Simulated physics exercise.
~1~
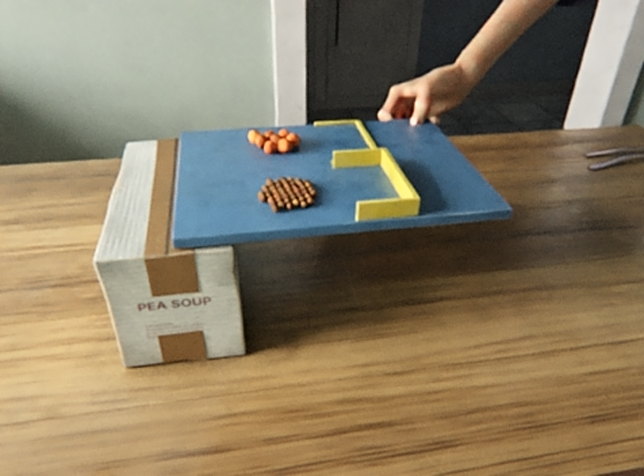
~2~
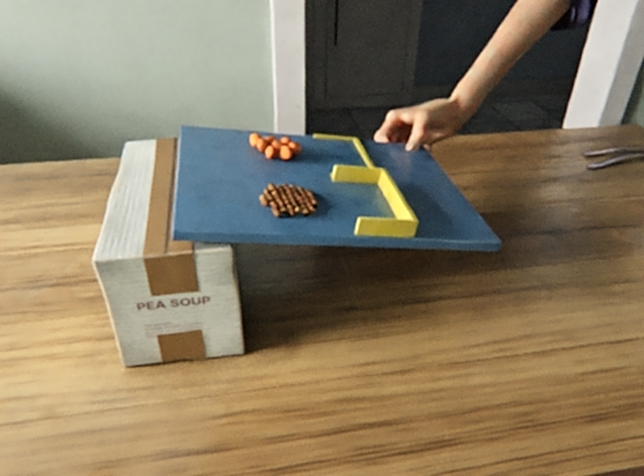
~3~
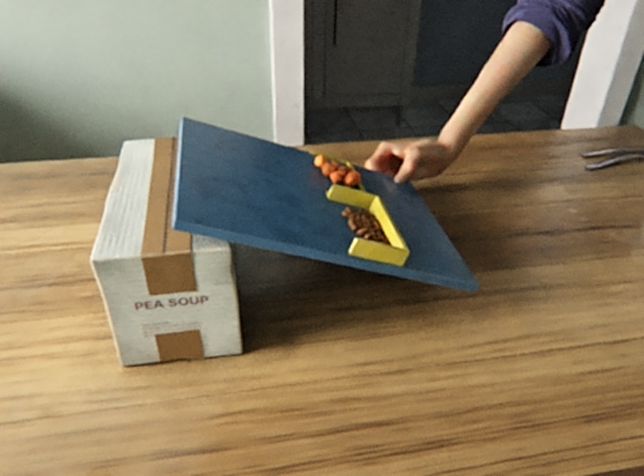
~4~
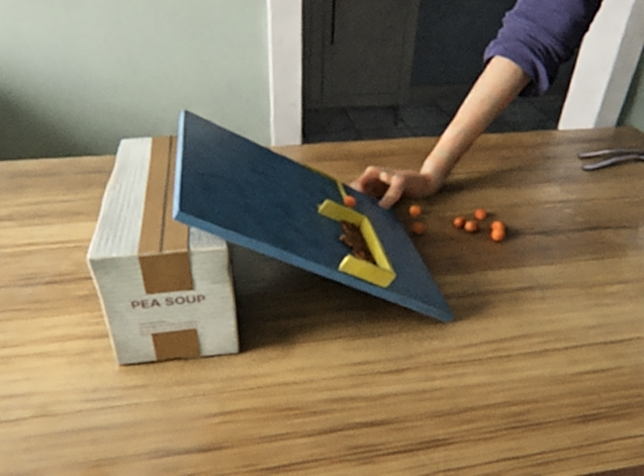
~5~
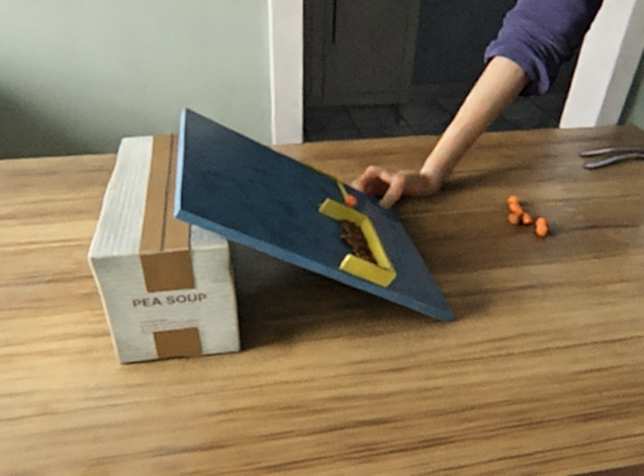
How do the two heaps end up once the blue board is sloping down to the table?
The nearer heap of brown pieces is stopped behind its yellow strip. Most of the farther orange pieces get over theirs and end up out on the table to the right.
